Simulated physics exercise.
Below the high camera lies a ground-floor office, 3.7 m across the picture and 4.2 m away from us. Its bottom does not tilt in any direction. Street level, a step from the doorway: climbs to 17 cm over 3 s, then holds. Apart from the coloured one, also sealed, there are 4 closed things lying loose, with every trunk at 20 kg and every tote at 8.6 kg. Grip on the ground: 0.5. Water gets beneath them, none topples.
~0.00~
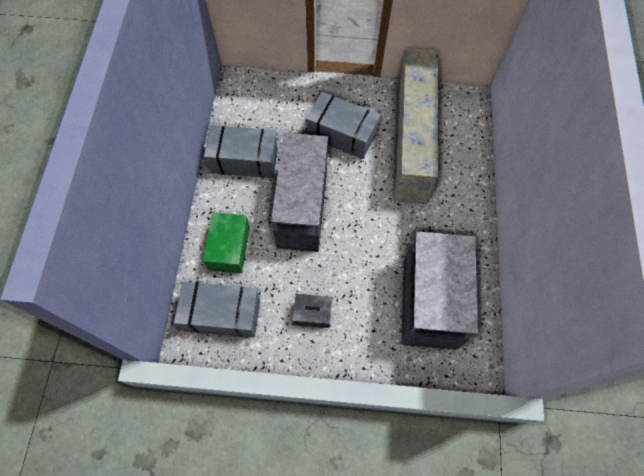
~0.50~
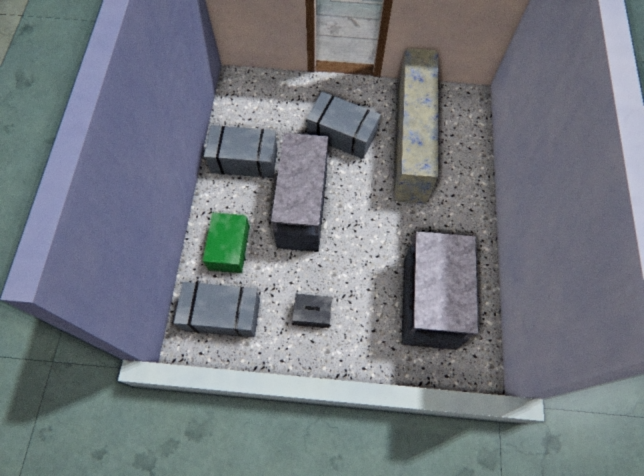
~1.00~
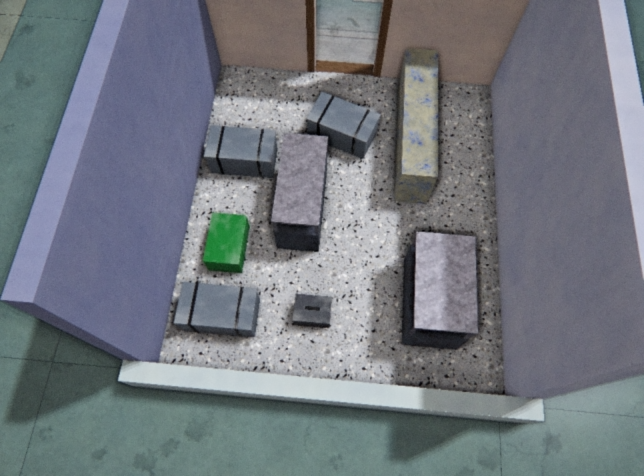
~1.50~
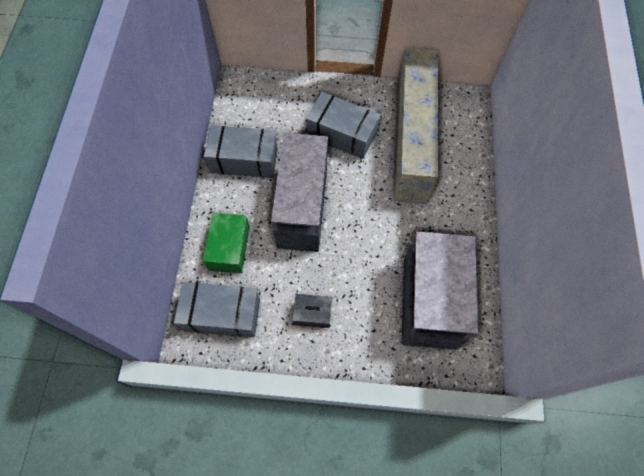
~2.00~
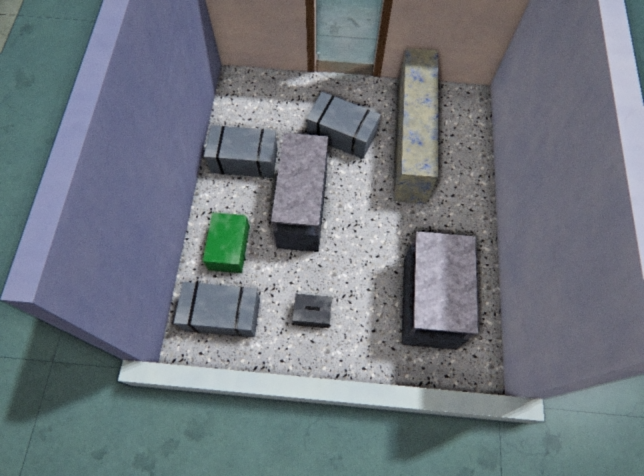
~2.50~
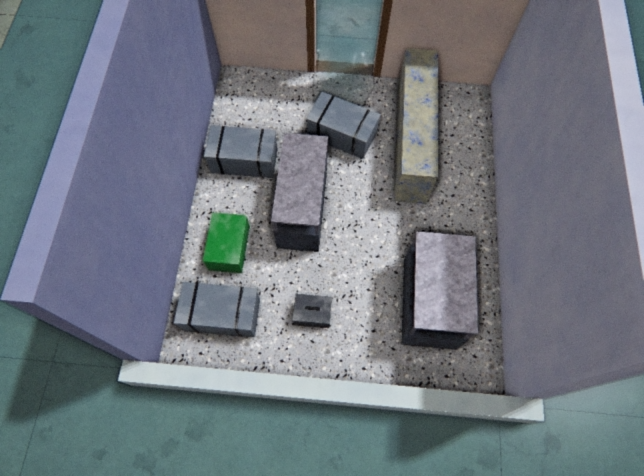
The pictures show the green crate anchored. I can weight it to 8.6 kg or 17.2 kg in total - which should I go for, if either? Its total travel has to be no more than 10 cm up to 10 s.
Make it 17.2 kg.
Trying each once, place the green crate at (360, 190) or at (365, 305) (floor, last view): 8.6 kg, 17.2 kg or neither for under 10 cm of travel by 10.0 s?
First try none suffices, second try the heavier suffices.
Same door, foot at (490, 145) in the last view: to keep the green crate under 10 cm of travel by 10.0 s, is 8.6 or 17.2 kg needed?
Then the lighter mass works.
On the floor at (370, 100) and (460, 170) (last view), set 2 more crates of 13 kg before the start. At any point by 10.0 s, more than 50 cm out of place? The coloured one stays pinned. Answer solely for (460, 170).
Note: Stays within it.
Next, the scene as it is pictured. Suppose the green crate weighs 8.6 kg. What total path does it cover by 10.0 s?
All together it comes to about 40 cm.
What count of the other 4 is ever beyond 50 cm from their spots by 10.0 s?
The total is 2.
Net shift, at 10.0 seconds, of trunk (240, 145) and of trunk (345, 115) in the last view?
Shifts: 60 cm / 120 cm.
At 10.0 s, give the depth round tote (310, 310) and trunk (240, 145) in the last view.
3 and 7 cm.
After 3.5 s the green crate would be 0 cm from its start with 8.6 kg and 0 cm from its start with 17.2 kg; 0 cm of water round it then.
After 4.5 s the green crate would be 0 cm from its start with 8.6 kg and 0 cm from its start with 17.2 kg; 0 cm of water round it then.
After 7.0 s the green crate would be 0 cm from its start with 8.6 kg and 0 cm from its start with 17.2 kg; 2 cm of water round it then.
After 10.0 s the green crate would be 38 cm from its start with 8.6 kg and 1 cm from its start with 17.2 kg; 6 cm of water round it then.
